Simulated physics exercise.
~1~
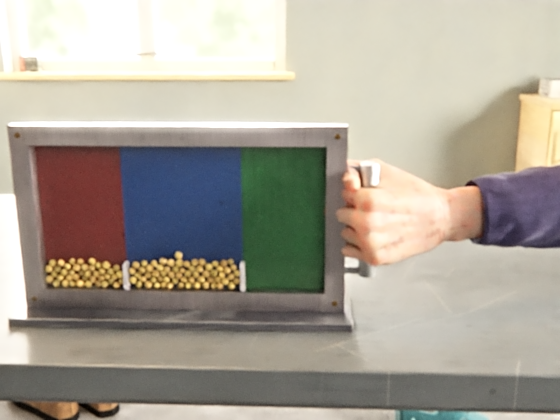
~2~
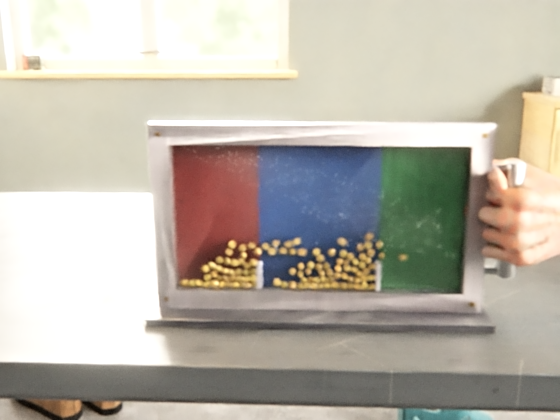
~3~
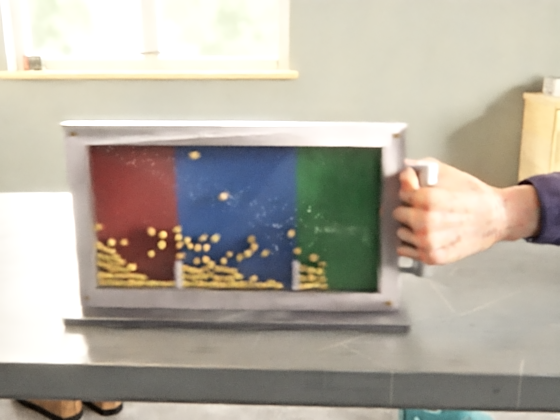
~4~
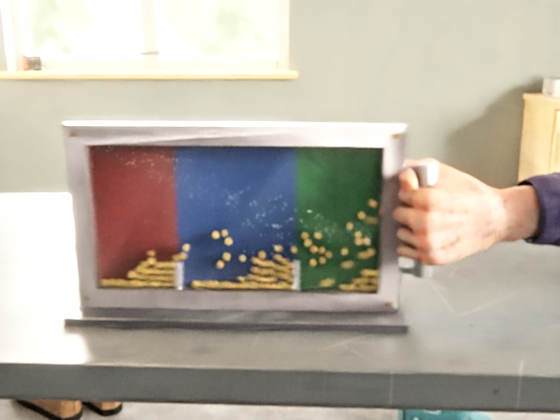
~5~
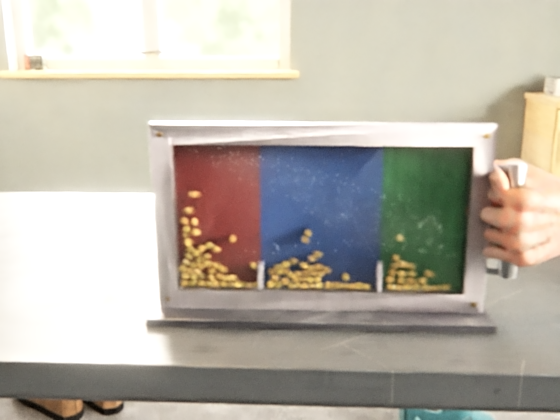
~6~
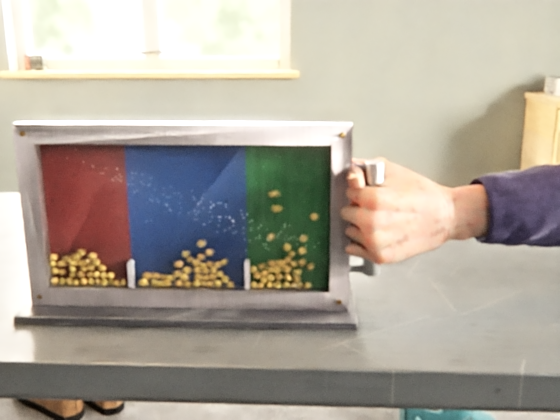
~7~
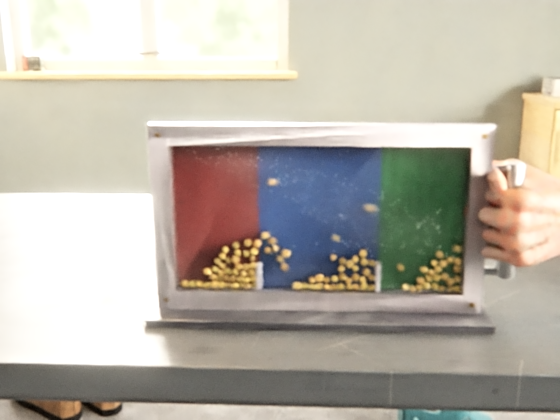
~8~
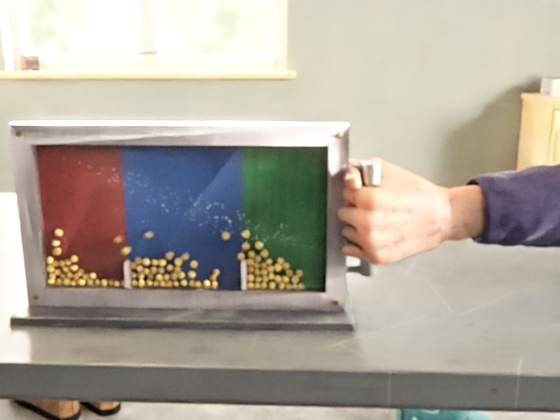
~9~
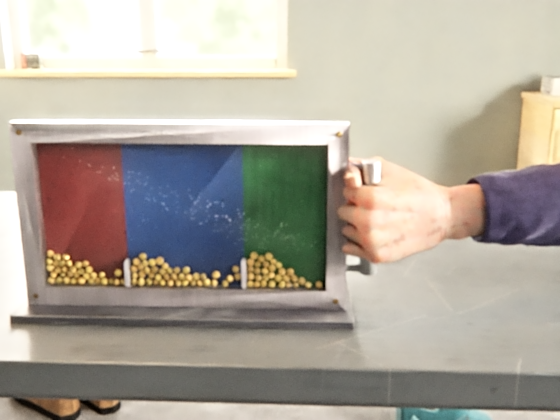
Hand sliding an upright framed case right and left along a table, scattering yellow beads until they settle across three coloured strips.
